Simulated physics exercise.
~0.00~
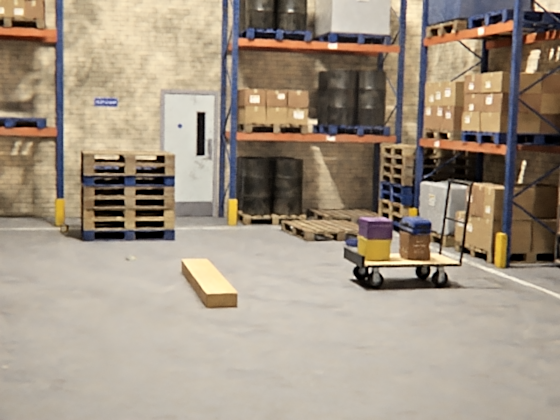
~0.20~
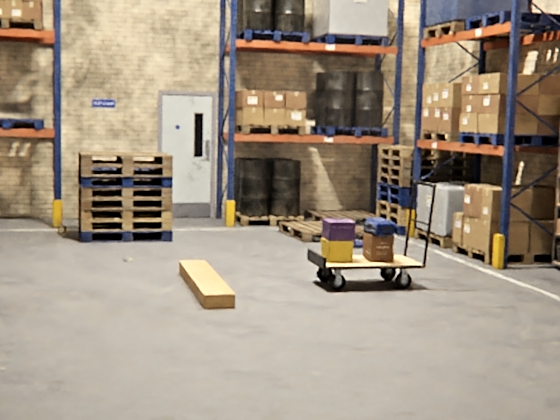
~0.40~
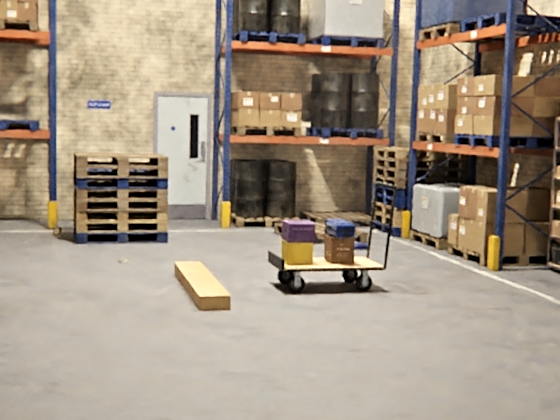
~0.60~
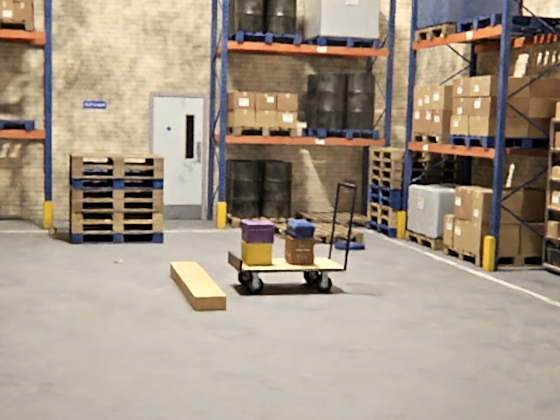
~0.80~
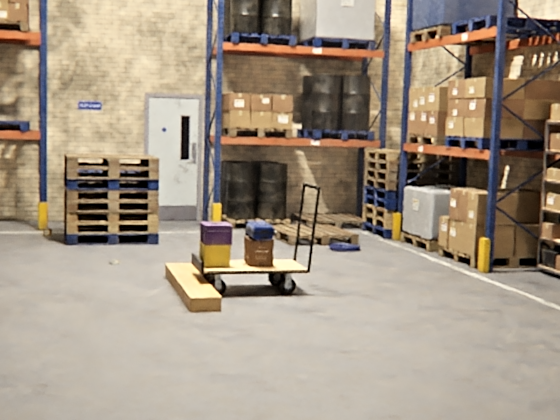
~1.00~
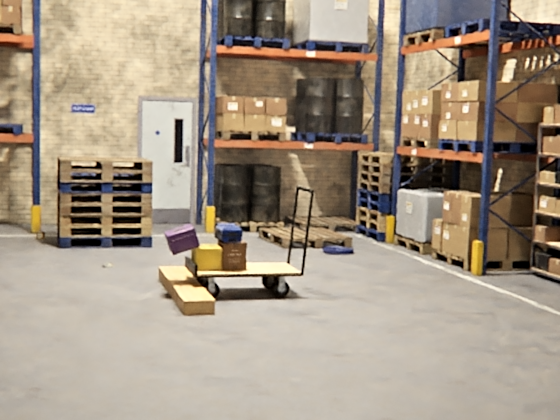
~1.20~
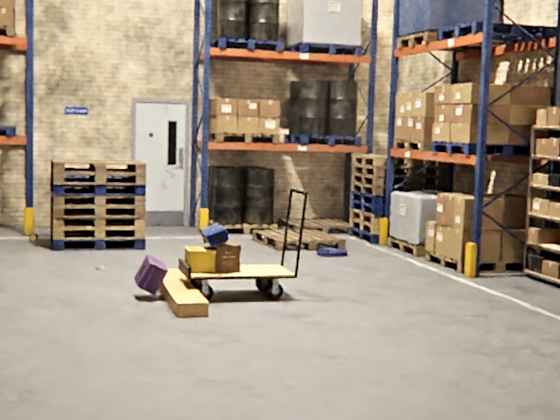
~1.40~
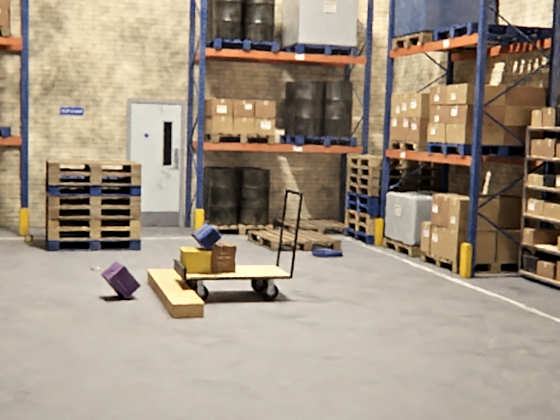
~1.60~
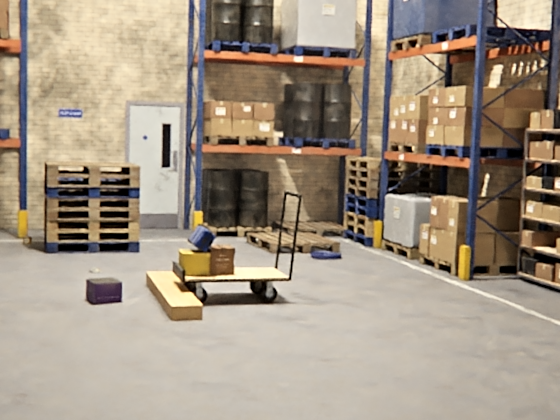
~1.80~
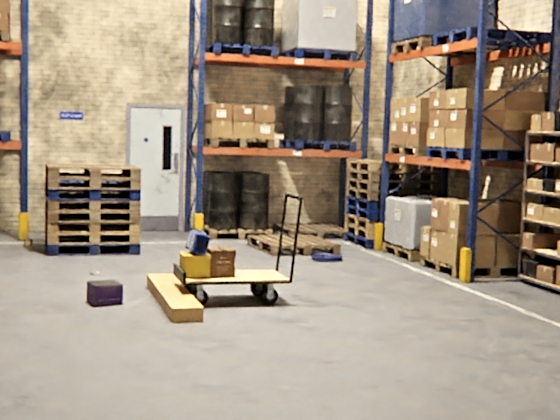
In a brick-walled warehouse lined with tall racks, a flatbed trolley rolls left across the grey floor, carrying a purple box on a yellow one at the front and a blue case on a brown box behind. It reaches a long yellow kerb and stops against it. The purple box slides off the front, tumbles over the kerb and lands upside down on the floor to the left. The blue case tips forward off the brown box and comes to lean steeply behind the yellow one. It stays aboard with the yellow and brown boxes.
